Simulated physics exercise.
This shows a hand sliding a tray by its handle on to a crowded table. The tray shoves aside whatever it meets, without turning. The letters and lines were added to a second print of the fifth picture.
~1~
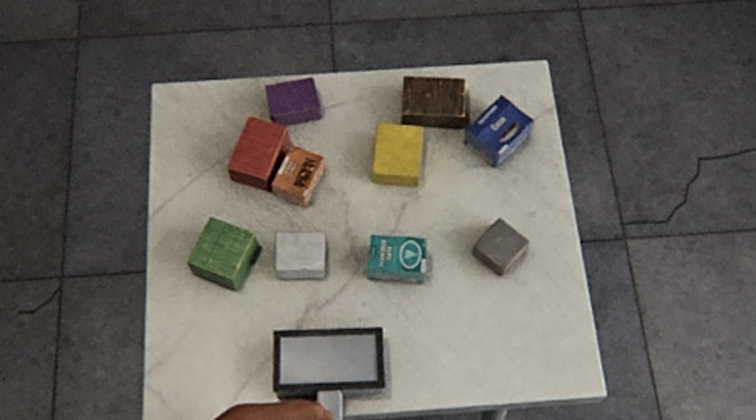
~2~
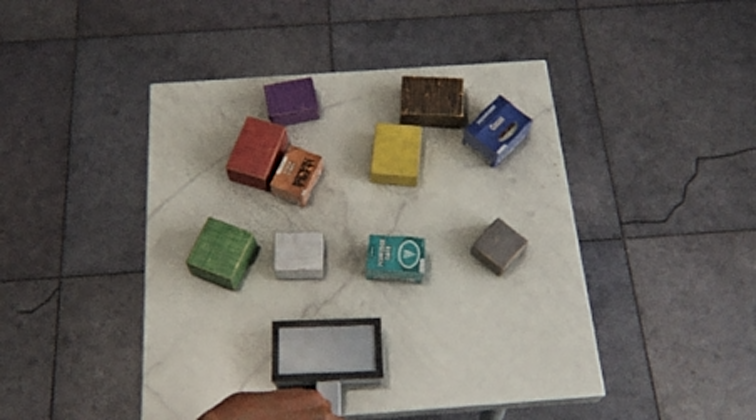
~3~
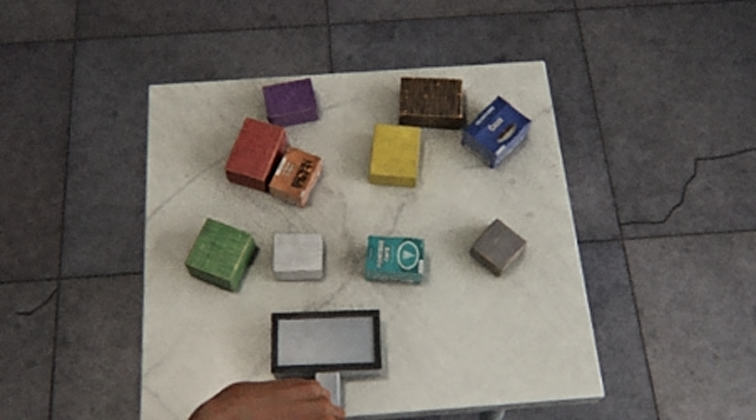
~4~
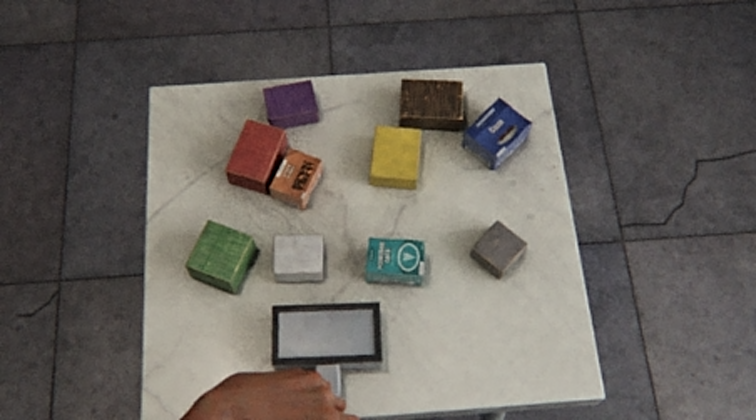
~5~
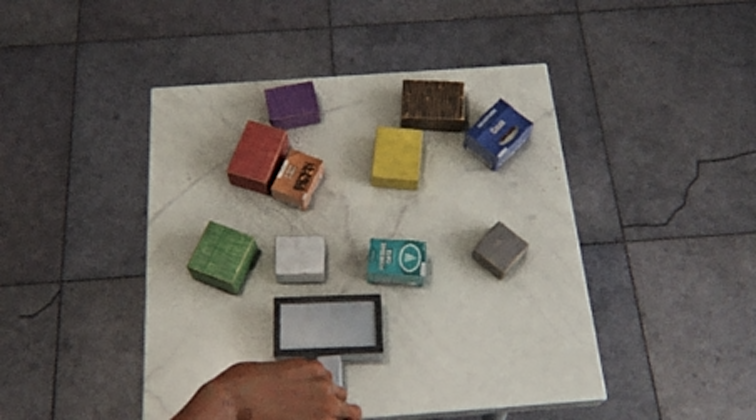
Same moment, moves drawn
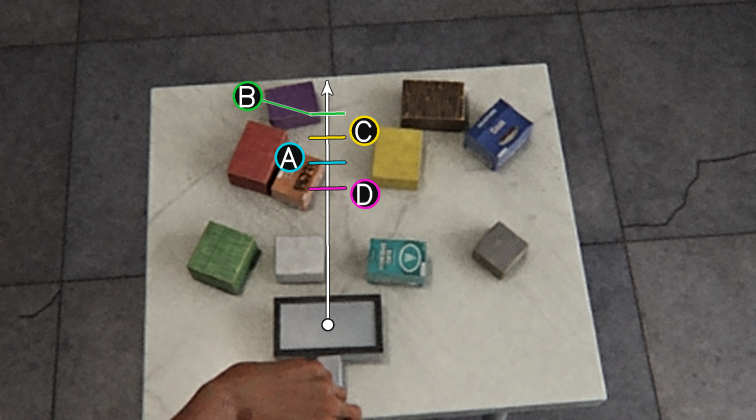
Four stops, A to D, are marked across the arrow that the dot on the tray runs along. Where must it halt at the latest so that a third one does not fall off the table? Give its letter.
It can go as far as B.
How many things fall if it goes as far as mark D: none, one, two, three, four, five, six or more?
In all, none.
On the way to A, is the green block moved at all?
No.
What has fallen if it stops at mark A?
It is the purple block.
On the marked copy, A at (327, 163); B at (327, 114); C at (327, 137); D at (327, 188); the arrow from (328, 325) to (327, 82); the white dot at (328, 325).
With B. Early on, tray (328, 248); orange box (299, 159); white block (301, 205).
Further on, tray (328, 173); purple block over the edge; orange box (310, 94).
At the end, tray (328, 120); purple block over the edge; orange box over the edge; two fallen.
As for the rest, A is within the limit but short; C is within the limit but short; D is within the limit but short.
